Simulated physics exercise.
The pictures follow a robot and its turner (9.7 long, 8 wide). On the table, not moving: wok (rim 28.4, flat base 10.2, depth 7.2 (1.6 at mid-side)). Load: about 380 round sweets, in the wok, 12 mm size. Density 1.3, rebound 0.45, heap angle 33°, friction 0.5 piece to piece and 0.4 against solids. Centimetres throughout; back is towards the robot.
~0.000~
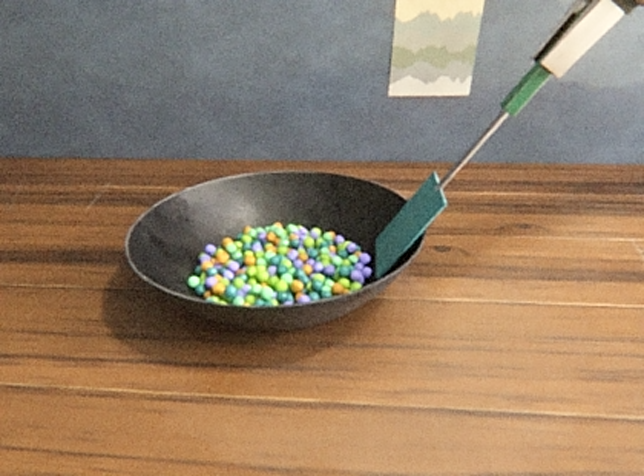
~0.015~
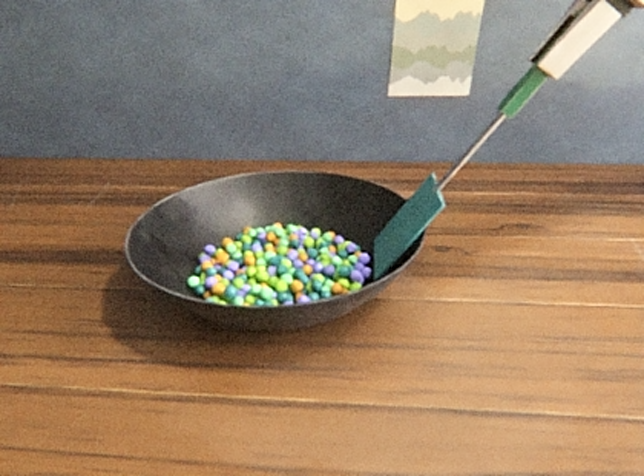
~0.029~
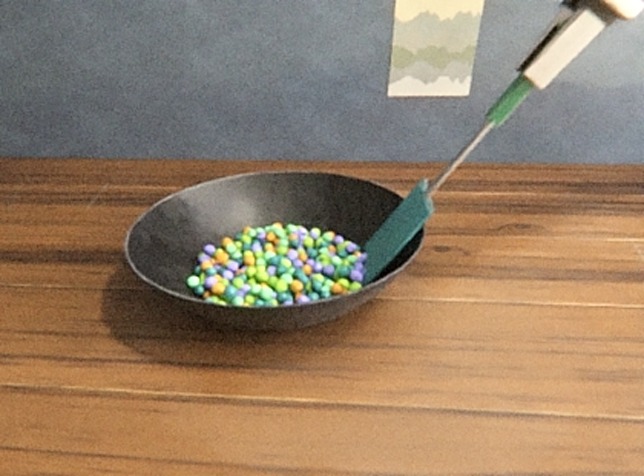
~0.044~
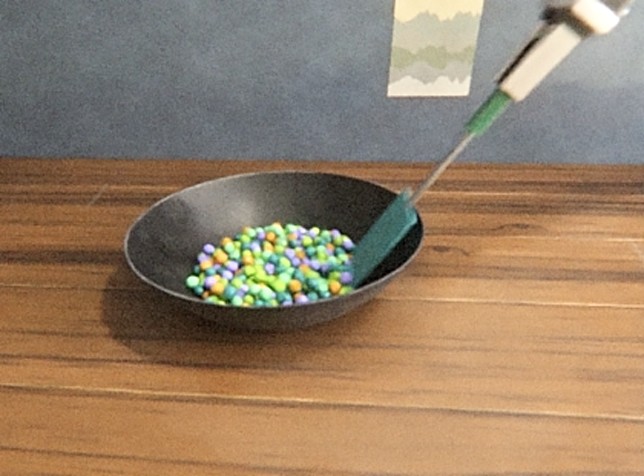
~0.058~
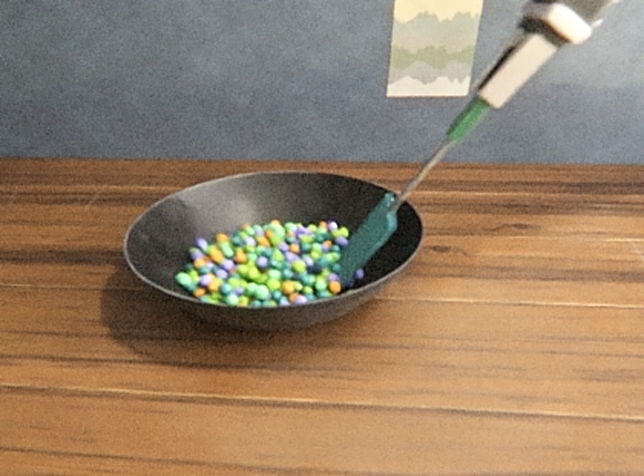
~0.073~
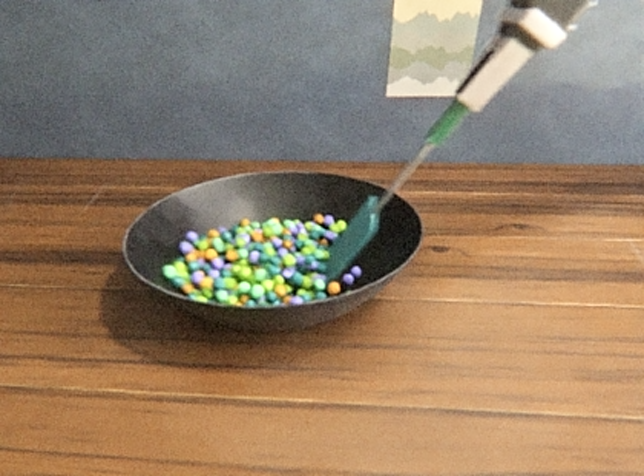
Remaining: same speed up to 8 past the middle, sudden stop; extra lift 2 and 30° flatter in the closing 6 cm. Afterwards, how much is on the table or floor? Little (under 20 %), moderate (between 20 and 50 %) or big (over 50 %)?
On the table or floor the share is little, under 20 %.
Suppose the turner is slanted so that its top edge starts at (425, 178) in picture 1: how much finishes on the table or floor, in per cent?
About 20 per cent.
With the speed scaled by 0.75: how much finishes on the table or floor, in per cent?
Some 0 per cent.
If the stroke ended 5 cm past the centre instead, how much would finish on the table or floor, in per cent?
In that case some 0 per cent.
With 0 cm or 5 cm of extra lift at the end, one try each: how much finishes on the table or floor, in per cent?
About 5 and 10 per cent.
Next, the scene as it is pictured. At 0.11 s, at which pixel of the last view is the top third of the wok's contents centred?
At about (229, 250).
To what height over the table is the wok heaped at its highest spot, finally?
About 7.0 cm.
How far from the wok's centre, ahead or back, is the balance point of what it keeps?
About 4.5 cm ahead.
By 0.11 s, sloping 55°, highest piece 6 above the table; 375 in the wok.
By 0.14 s, sloping 46°, highest piece 7 above the table; 375 in the wok.
By 0.36 s, sloping 25°, highest piece 12 above the table; 326 in the wok, 16 on the table or floor, 33 on the blade or in flight.
By 1.41 s, sloping 25°, highest piece 7 above the table; 325 in the wok, 50 on the table or floor.
Final count, 325 in the wok, 50 on the table or floor. That is 13 % on the table or floor.
